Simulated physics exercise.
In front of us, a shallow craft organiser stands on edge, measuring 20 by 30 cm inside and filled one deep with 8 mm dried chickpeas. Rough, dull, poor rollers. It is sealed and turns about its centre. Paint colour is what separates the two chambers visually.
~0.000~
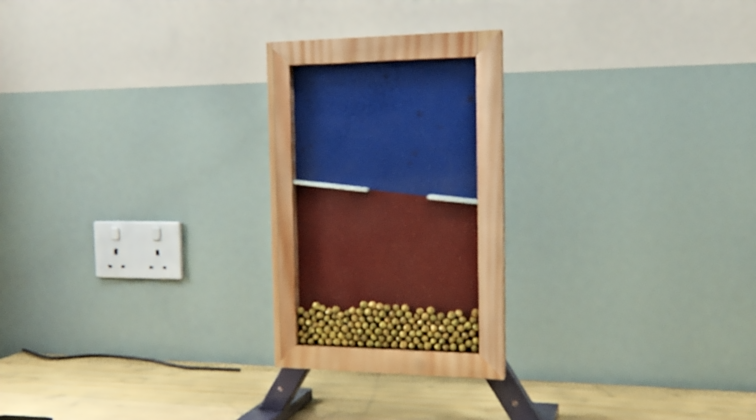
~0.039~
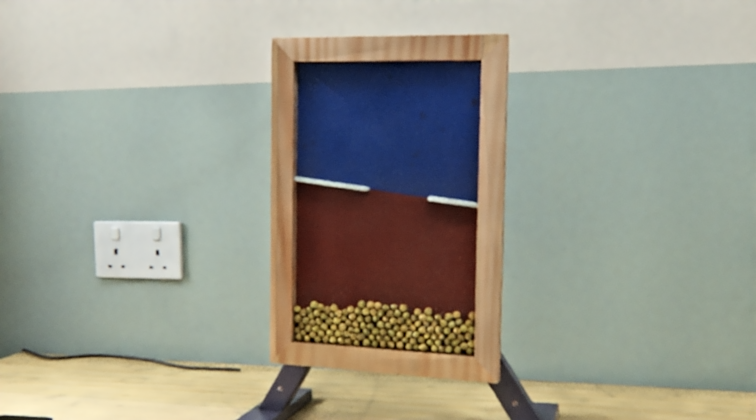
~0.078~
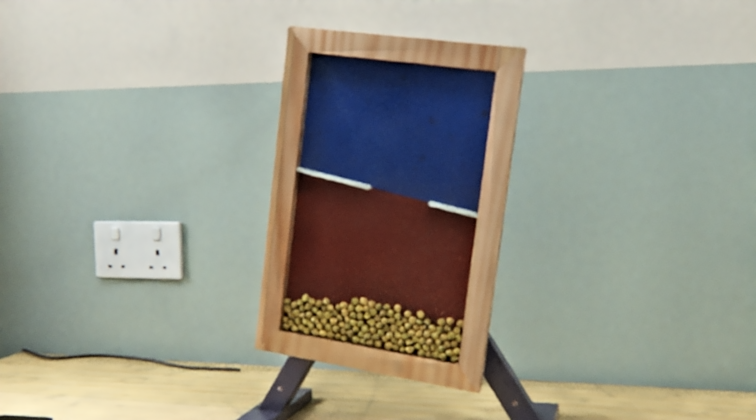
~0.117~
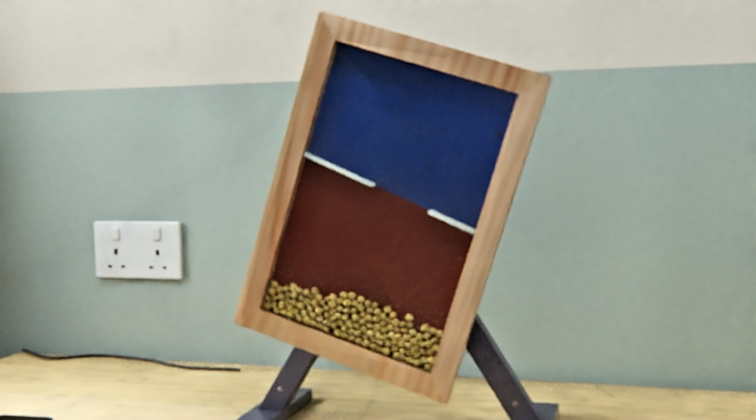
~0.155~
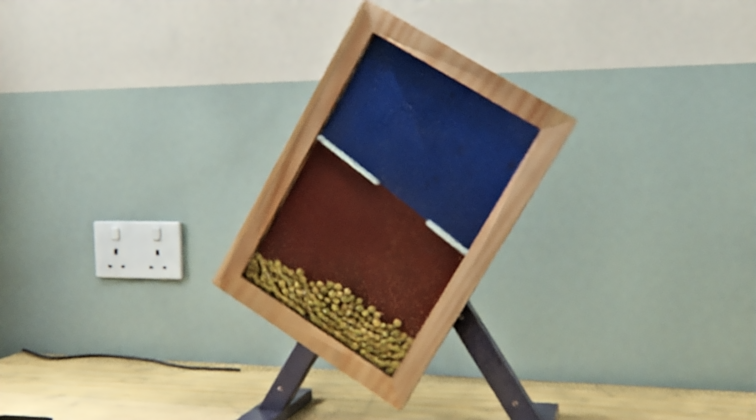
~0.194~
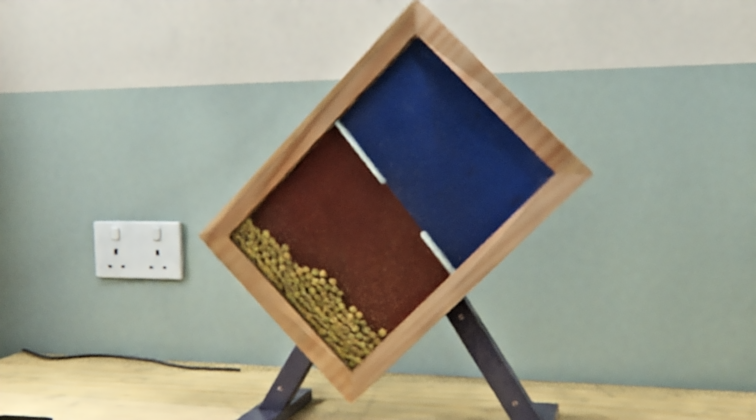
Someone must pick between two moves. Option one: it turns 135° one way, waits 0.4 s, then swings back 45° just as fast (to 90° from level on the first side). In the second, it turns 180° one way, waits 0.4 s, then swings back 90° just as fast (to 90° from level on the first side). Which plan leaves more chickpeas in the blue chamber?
Selected: The closing option.
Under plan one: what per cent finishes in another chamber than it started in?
I'd guess roughly 45 percent, give or take.
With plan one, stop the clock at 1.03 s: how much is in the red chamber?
Share: Near 55 %.
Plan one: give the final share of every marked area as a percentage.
Red chamber: 55; blue chamber: 45.
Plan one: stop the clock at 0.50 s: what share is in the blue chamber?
Share: Near 0 per cent.
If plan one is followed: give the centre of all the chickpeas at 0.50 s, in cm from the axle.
Roughly 8 centimetres to the left and 5 centimetres above.
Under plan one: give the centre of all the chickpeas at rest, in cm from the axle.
Right: About 3 cm; below: About 8 cm.
Plan one. After 0.50 s, it stands 135° clockwise; the chickpeas' middle is 8 cm left of and 5 cm above the centre; red 100 %.
After 1.03 s, it stands 111° clockwise; the chickpeas' middle is in line with and 8 cm below the centre; red 55 %, blue 45 %.
After 1.15 s, it stands 90° clockwise; the chickpeas' middle is 3 cm right of and 8 cm below the centre; red 55 %, blue 45 %.
All still by 1.6 s, it stands 90° clockwise; red 55 %, blue 45 %.
Plan two would end with red 45 %, blue 55 %.
